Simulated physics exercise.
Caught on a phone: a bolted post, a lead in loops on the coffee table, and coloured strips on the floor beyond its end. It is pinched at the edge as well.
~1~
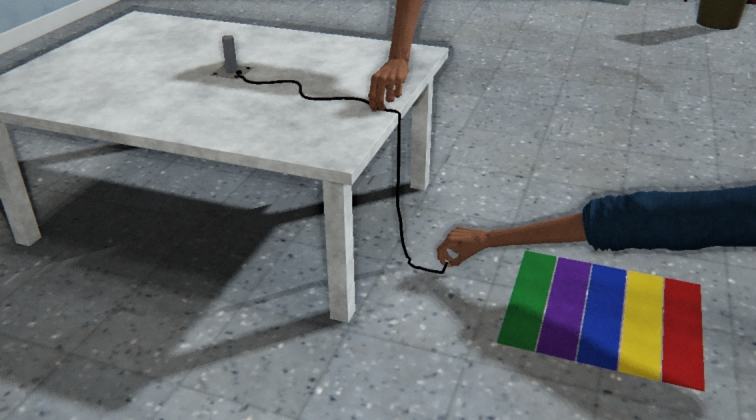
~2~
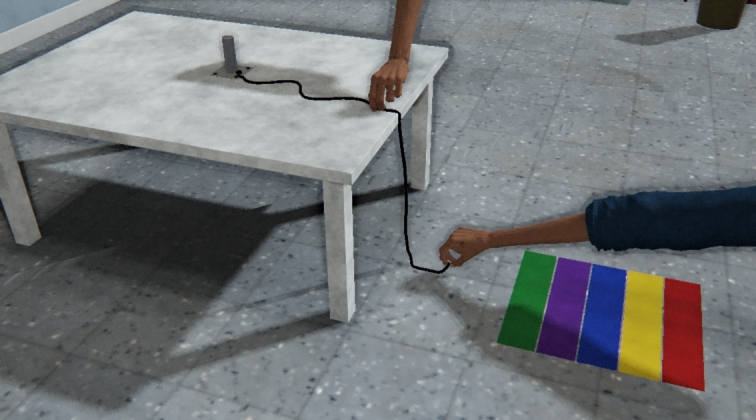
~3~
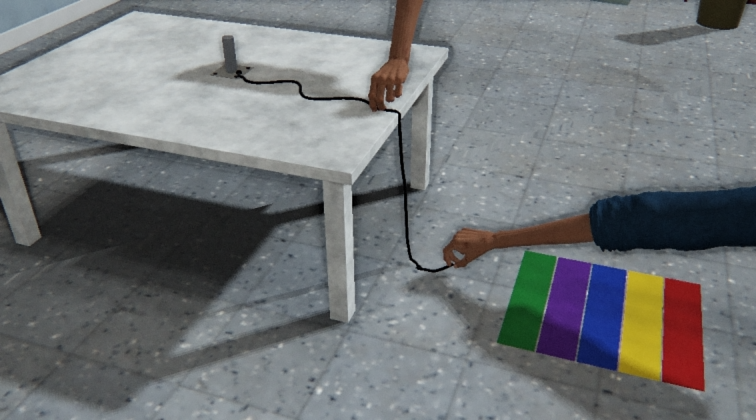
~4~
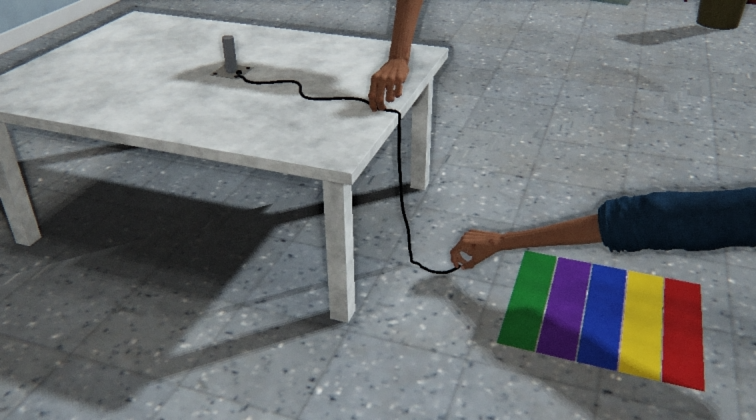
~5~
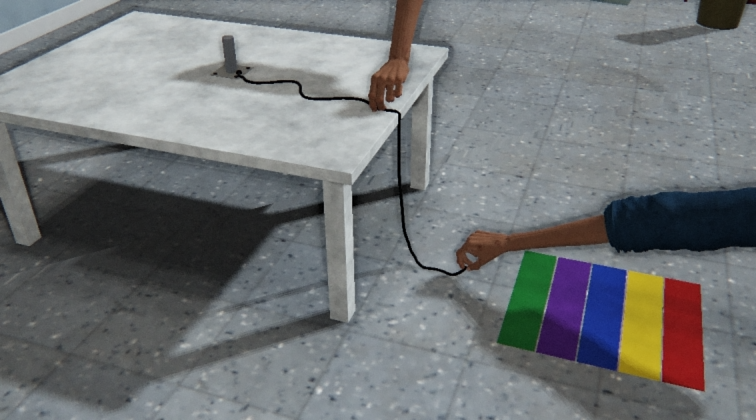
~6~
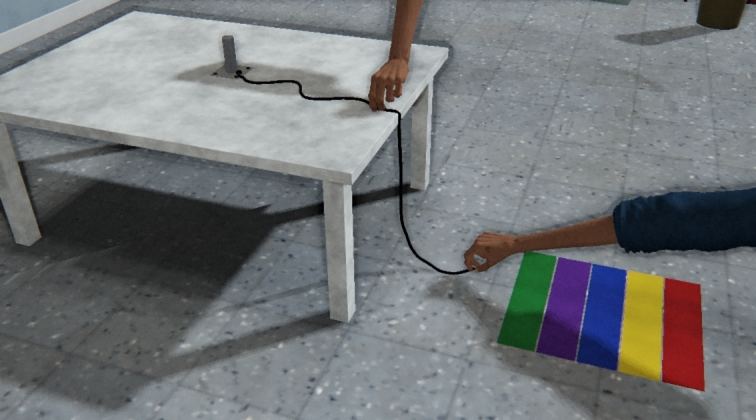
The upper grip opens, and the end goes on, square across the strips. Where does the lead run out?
It gets as far as the blue strip.
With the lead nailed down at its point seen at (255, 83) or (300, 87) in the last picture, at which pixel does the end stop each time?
In that order: (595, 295) and (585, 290).
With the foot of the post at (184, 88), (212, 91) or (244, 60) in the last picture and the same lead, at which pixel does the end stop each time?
About (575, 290), (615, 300) and (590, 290).
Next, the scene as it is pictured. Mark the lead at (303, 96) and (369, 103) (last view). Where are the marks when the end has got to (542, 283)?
They go to (334, 93) and to (395, 110).
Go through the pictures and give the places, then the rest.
The first picture shows end (447, 263); green (521, 328); purple (560, 337); blue (600, 346); yellow (641, 355); red (683, 365).
The second picture shows end (449, 263); lead through (250, 82) (301, 90) (362, 100) (401, 138) (406, 202) (411, 257).
The third picture shows end (453, 264).
The fourth picture shows end (460, 266); lead through (250, 82) (301, 90) (362, 100) (399, 138) (402, 201) (411, 258).
The fifth picture shows end (466, 267).
The sixth picture shows end (474, 269); lead through (250, 82) (301, 90) (362, 100) (399, 138) (401, 201) (420, 258).
Soon after, end near (542, 283); over green.
Then, end near (580, 290); over purple.
At full stretch, end near (604, 295); over blue. The blue one.
